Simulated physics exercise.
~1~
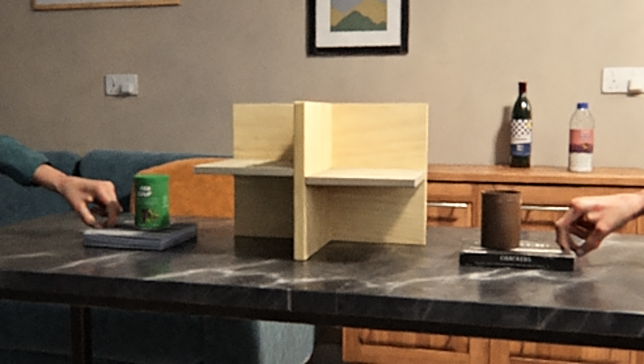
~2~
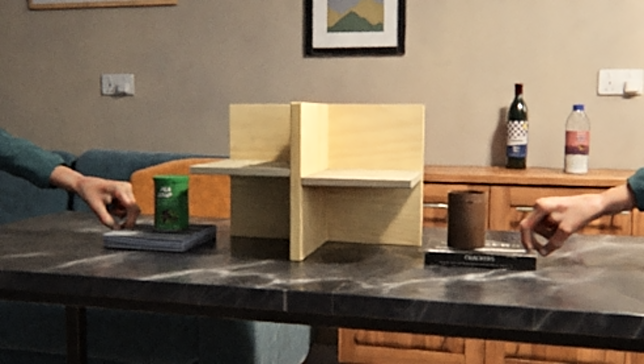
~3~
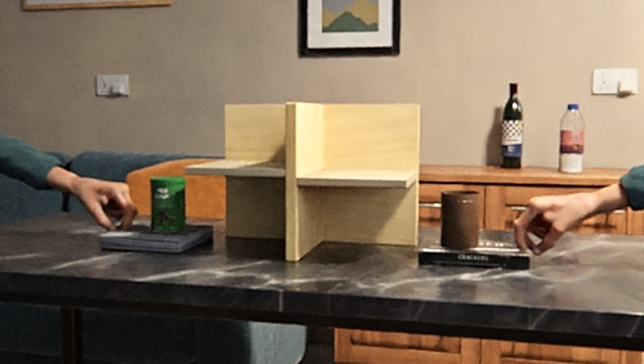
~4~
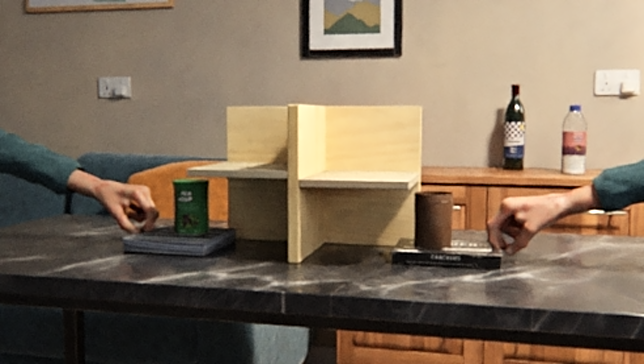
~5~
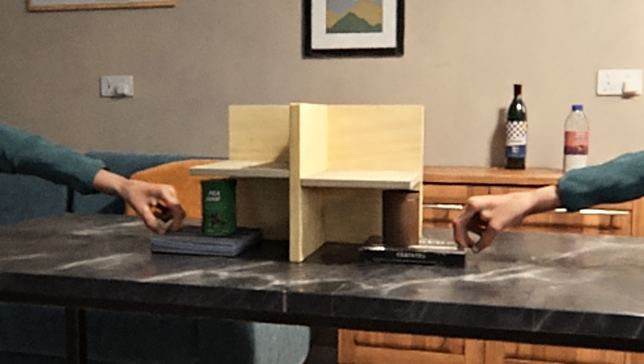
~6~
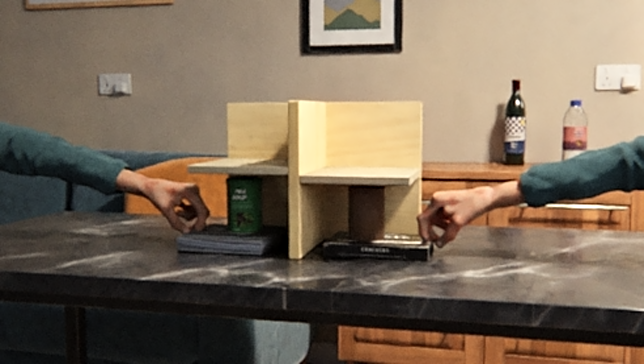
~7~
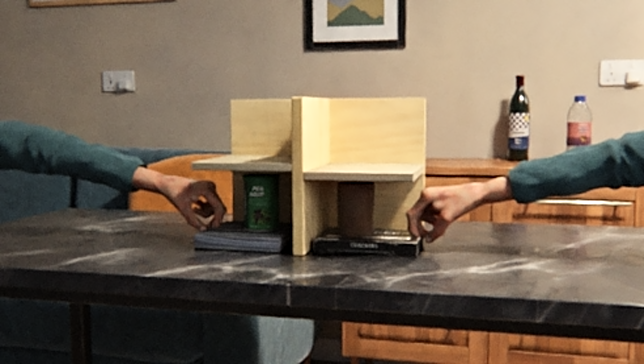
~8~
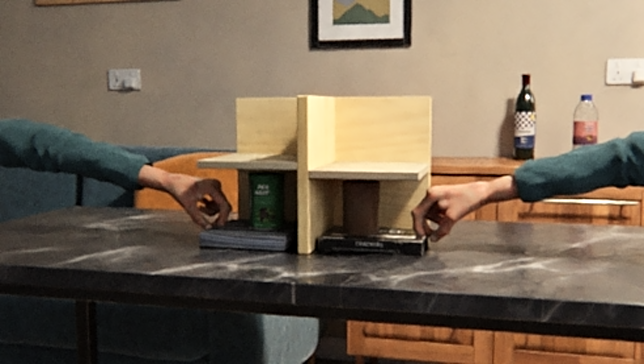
Two hands slid a grey board carrying a green tin and a black packet carrying a brown beaker inward from opposite sides of a marble-patterned table, until both upright containers passed beneath the wooden stand's shelf and came to rest there, still standing.
